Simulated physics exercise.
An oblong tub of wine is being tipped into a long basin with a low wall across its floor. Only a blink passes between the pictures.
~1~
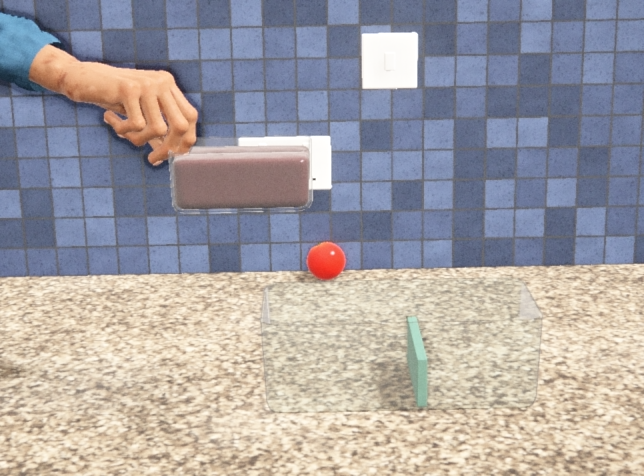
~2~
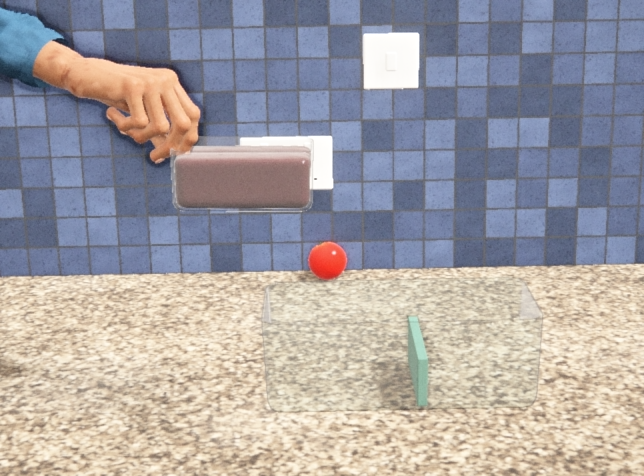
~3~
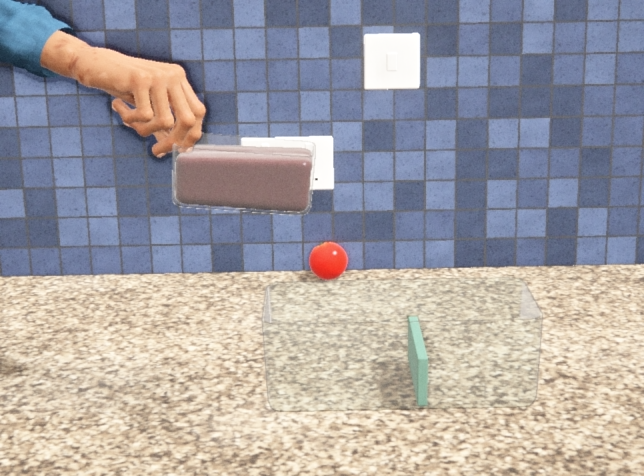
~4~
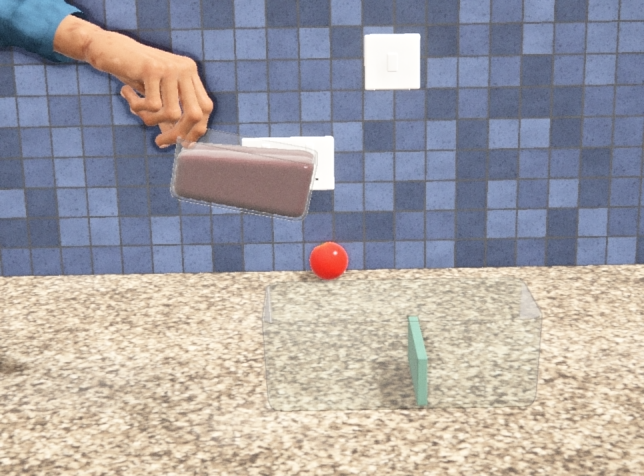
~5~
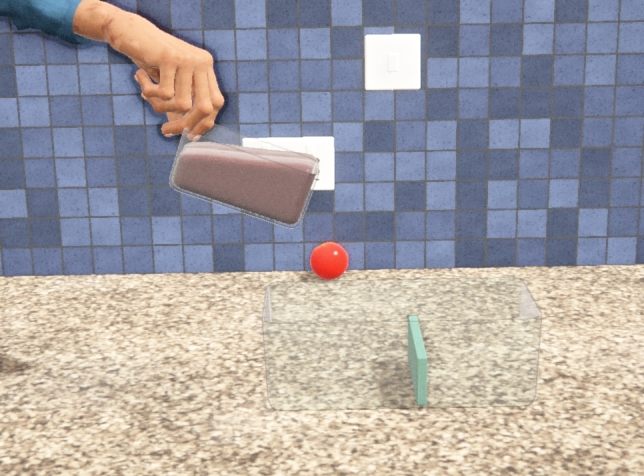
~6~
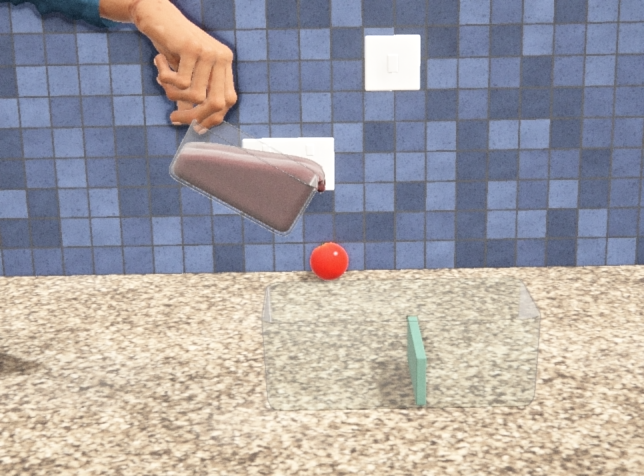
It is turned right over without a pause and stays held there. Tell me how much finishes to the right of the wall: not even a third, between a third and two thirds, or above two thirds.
Short of a third.
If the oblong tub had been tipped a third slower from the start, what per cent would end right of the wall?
About 0 per cent.
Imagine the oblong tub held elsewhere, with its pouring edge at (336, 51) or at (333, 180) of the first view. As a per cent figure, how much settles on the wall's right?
It works out to around 50 % and then around 5 %.
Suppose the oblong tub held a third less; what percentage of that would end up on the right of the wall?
Estimated share: Around 5 %.
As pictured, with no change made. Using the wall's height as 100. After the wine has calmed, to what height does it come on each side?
Close to 40 for the left and 0 for the right.
A moment on, the oblong tub is tipped on its side and 21 per cent is still to pour, 28 is left of the wall and 0 right of it.
Next, the oblong tub is tipped on its side and 5 per cent is still to pour, 83 is left of the wall and 1 right of it.
Then the oblong tub is tipped on its side and 2 per cent is still to pour, 87 is left of the wall and 4 right of it.
Later the oblong tub is tipped on its side and 1 per cent is still to pour, 89 is left of the wall and 5 right of it.
At rest 91 per cent lies left of the wall, 5 right of it and 5 outside.
